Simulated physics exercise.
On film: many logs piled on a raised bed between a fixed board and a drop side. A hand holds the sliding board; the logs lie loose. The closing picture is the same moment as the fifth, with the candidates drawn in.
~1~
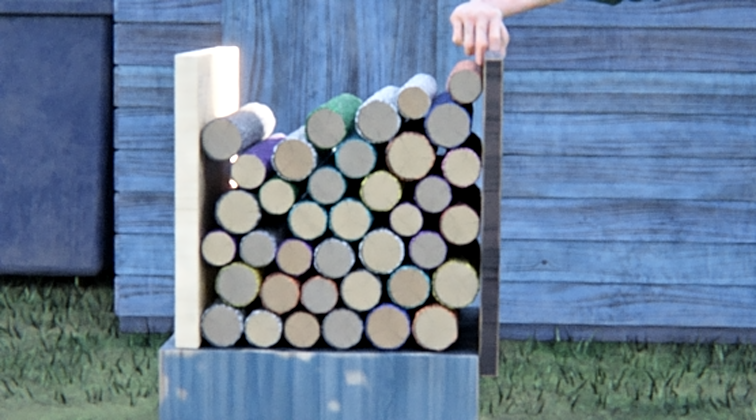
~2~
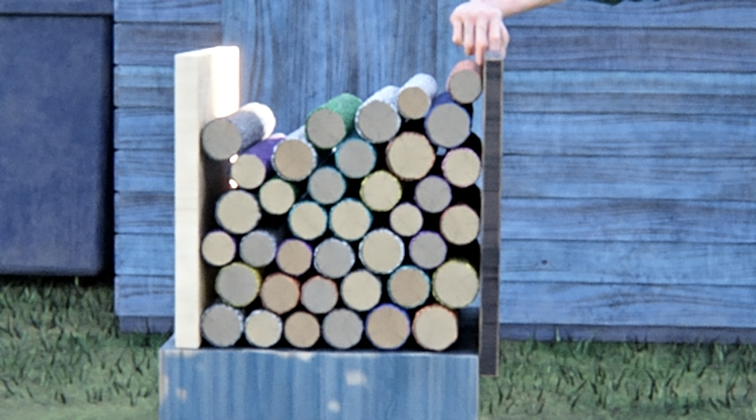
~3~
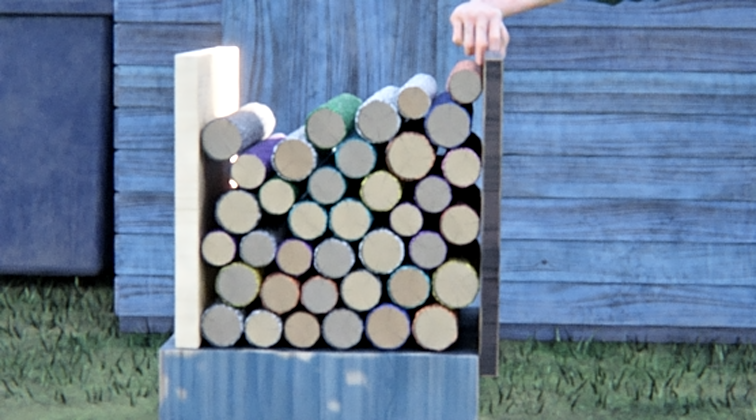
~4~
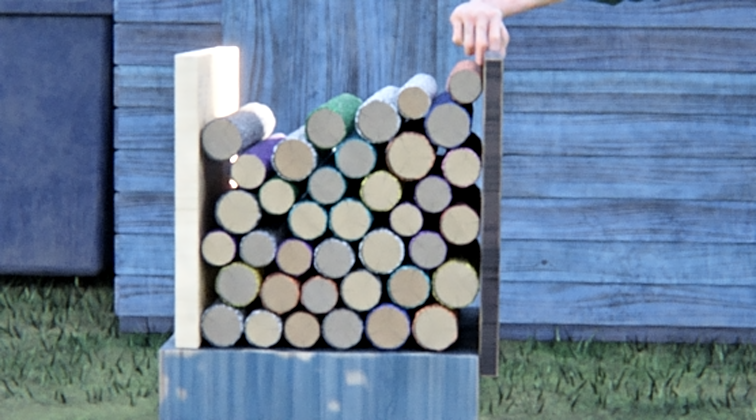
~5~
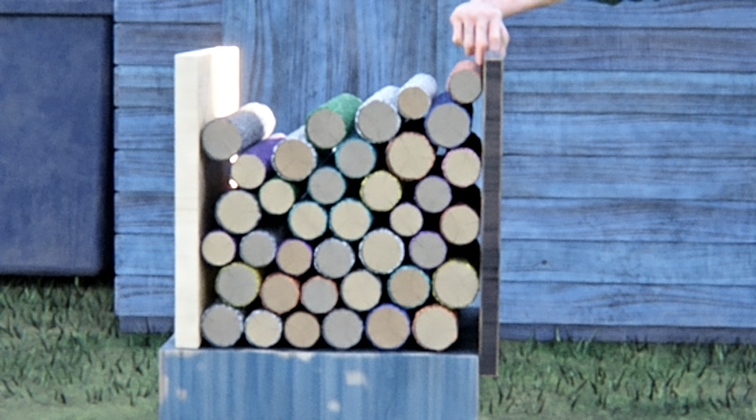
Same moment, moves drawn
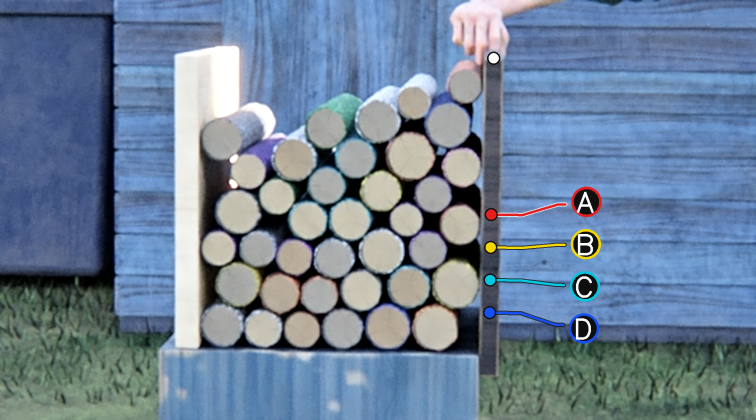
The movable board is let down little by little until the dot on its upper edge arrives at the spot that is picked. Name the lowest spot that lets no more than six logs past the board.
The lowest mark that will do is B.
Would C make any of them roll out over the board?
Yes, at C.
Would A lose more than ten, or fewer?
At A, fewer than ten.
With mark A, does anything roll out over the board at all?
At A: Yes.
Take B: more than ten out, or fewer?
Fewer than ten.
On the marked copy, A at (491, 215); B at (491, 247); C at (490, 280); D at (490, 313); the white dot at (494, 58).
Taking B. A third of the way, top of the board (482, 140).
Two thirds of the way, top of the board (481, 231).
When it is over, top of the board (481, 246), four out over the board.
As for the rest, A one out over the board; C more than six out over the board; D more than six out over the board.
